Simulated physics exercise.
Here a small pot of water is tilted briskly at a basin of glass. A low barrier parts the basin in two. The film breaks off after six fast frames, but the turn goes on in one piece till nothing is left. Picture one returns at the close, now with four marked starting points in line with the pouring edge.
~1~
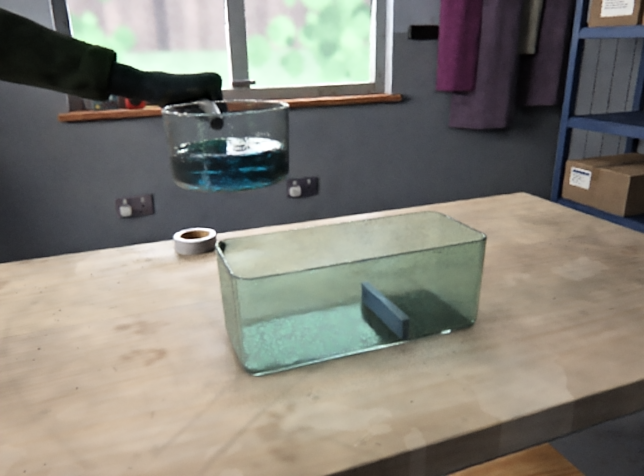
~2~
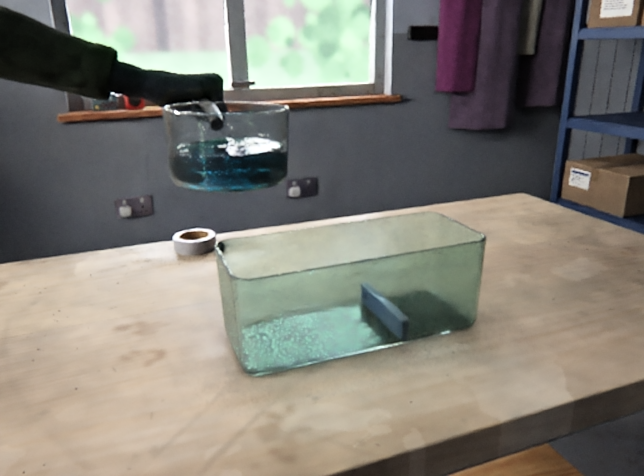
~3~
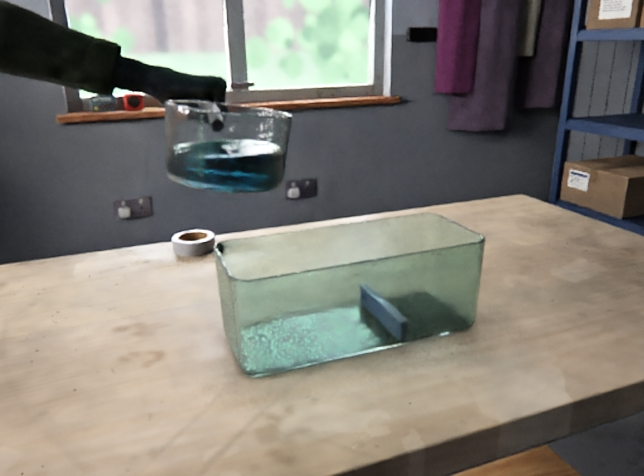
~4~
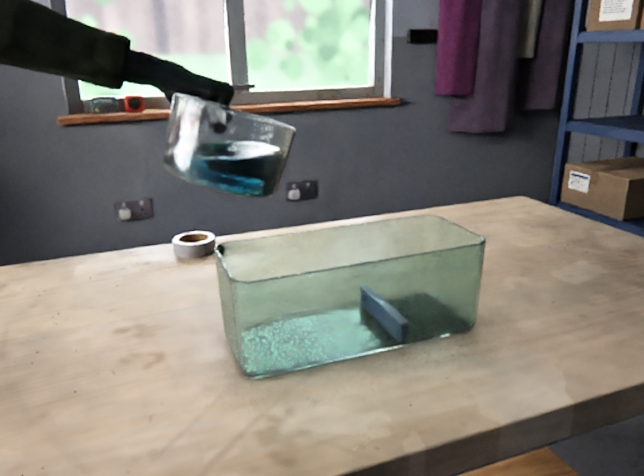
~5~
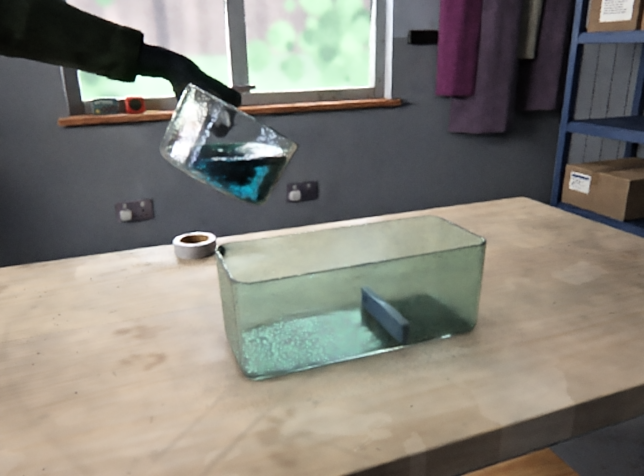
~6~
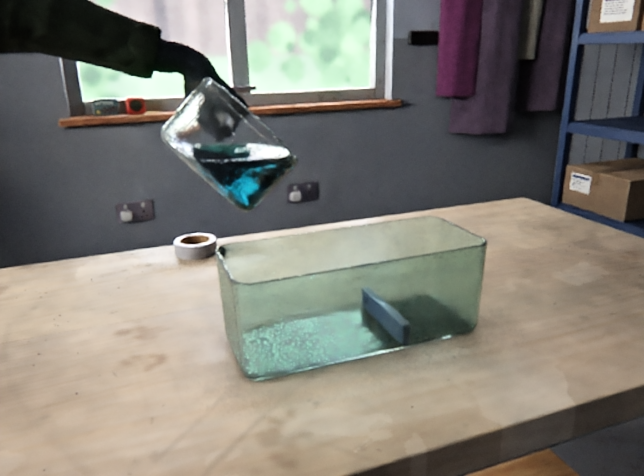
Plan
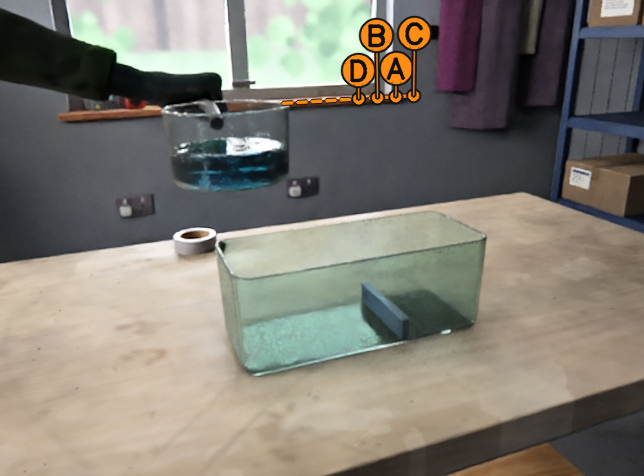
A gloved hand tilts a glass pot of blue water rightward above a divided glass basin.
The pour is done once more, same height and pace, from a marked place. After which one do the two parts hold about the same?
It is D.
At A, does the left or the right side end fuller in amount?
The right one.
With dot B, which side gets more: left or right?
The right side.
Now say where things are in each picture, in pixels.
Upright, lip at (283, 103); basin from (242, 373) to (474, 321); top of the wall at (383, 298); nothing has left yet, in the first picture.
Tipped about 2°, lip at (284, 106); nothing has left yet, in the second picture.
Tipped about 9°, lip at (286, 113); nothing has left yet, in the third picture.
Tipped about 19°, lip at (291, 126); nothing has left yet, in the fourth picture.
Tipped about 32°, lip at (293, 142); nothing has left yet, in the fifth picture.
Tipped about 47°, lip at (292, 160); water is over the lip, down to (292, 160), in the sixth picture.
On the marked copy, A at (395, 96); B at (377, 97); C at (413, 95); D at (358, 98).
For dot A, about 12 % ends left of the wall and 87 % right of it.
For dot B, about 16 % ends left of the wall and 84 % right of it.
For dot C, about 29 % ends left of the wall and 70 % right of it.
For dot D, about 48 % ends left of the wall and 51 % right of it.
